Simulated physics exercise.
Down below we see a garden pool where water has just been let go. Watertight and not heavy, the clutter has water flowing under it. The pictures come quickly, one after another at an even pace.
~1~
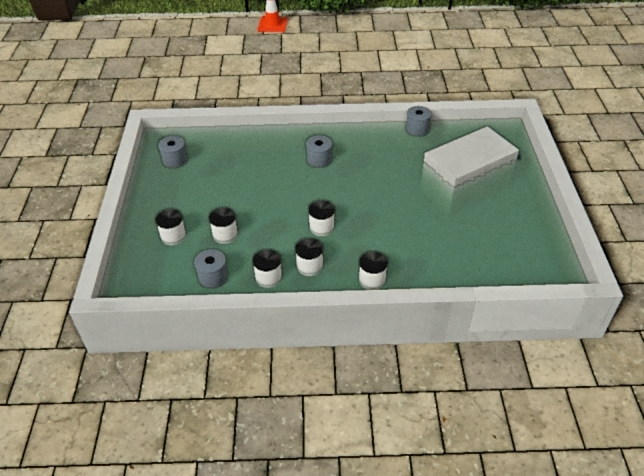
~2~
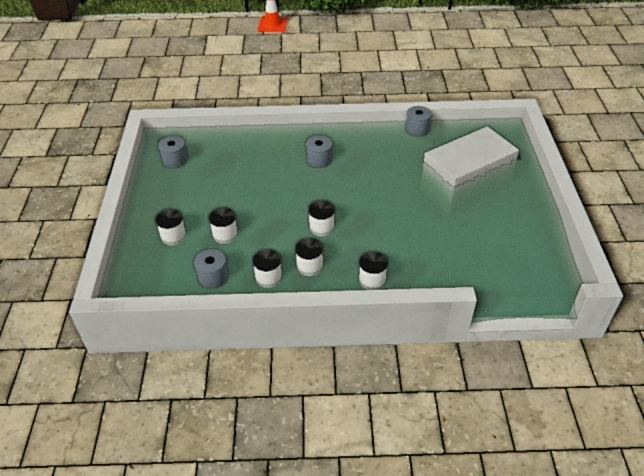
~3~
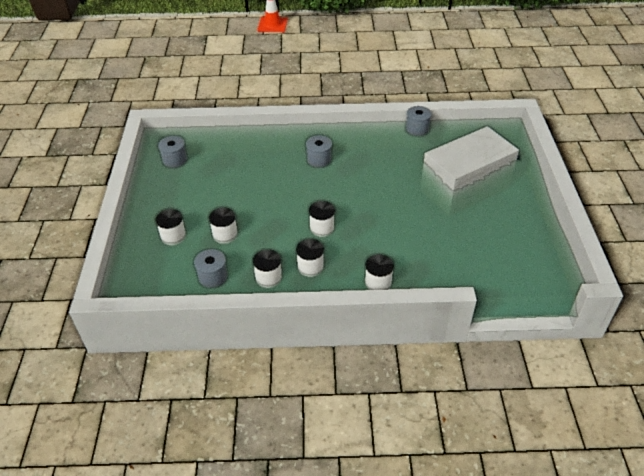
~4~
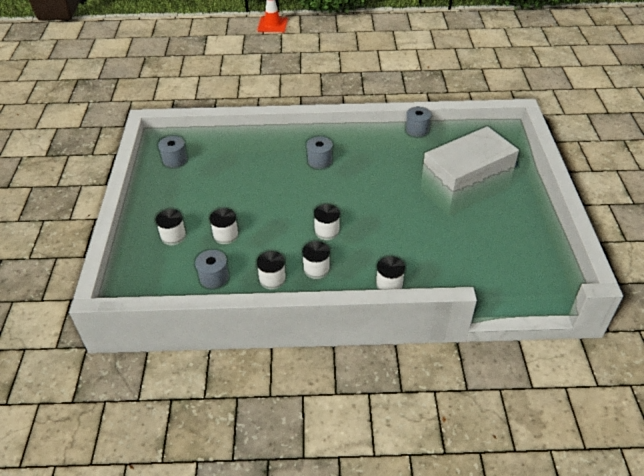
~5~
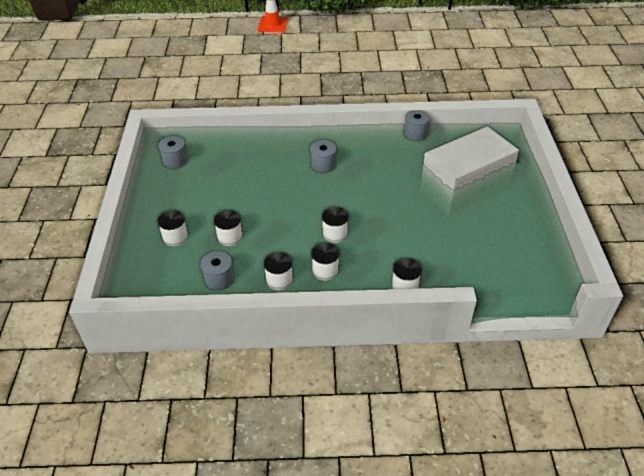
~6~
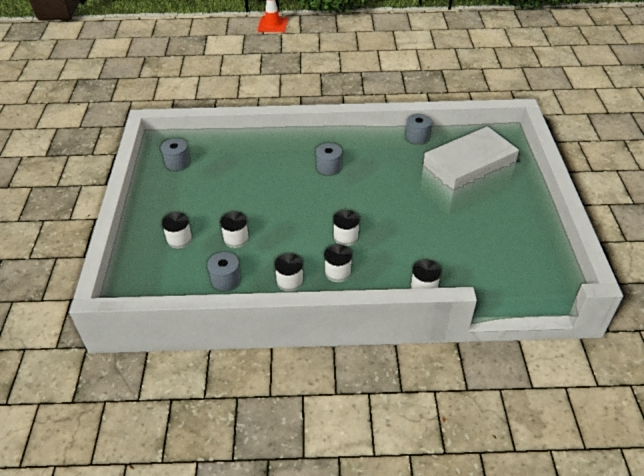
At the start, black-topped white pails and grey cylinders sit in a walled pool of green water beside a pale block. A section of the front wall at the right disappears, leaving a gap. The pails then drift right, the nearest one moving farthest, while the cylinders shift only slightly.
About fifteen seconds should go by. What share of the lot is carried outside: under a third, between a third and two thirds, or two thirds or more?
Middle band.
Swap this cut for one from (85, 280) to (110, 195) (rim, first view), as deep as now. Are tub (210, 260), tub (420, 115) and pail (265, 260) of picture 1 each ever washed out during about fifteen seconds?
Lost, retained and lost.
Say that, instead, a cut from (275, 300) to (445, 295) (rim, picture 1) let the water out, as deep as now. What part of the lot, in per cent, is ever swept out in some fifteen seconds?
Roughly 70 in a hundred.
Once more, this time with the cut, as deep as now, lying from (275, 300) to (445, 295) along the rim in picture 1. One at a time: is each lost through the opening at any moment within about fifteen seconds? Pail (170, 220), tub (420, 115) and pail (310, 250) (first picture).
In order: Escapes, remains, escapes.
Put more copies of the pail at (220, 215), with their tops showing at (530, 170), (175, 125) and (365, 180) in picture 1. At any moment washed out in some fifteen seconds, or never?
Taking them in turn: Flushed away, held back and flushed away.
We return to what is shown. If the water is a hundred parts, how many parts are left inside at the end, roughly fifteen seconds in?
I'd say close to 54 percent.
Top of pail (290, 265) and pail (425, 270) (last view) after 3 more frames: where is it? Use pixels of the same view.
First top about at (320, 266); second top about at (502, 285).
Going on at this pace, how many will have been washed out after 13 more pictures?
That makes 2.
A moment on, 0 of 10 are out; 10 afloat.
Next, 2 of 10 are out; 8 afloat.
Later, 4 of 10 are out; 6 afloat.
In the end, 4 of 10 are out; 6 afloat.
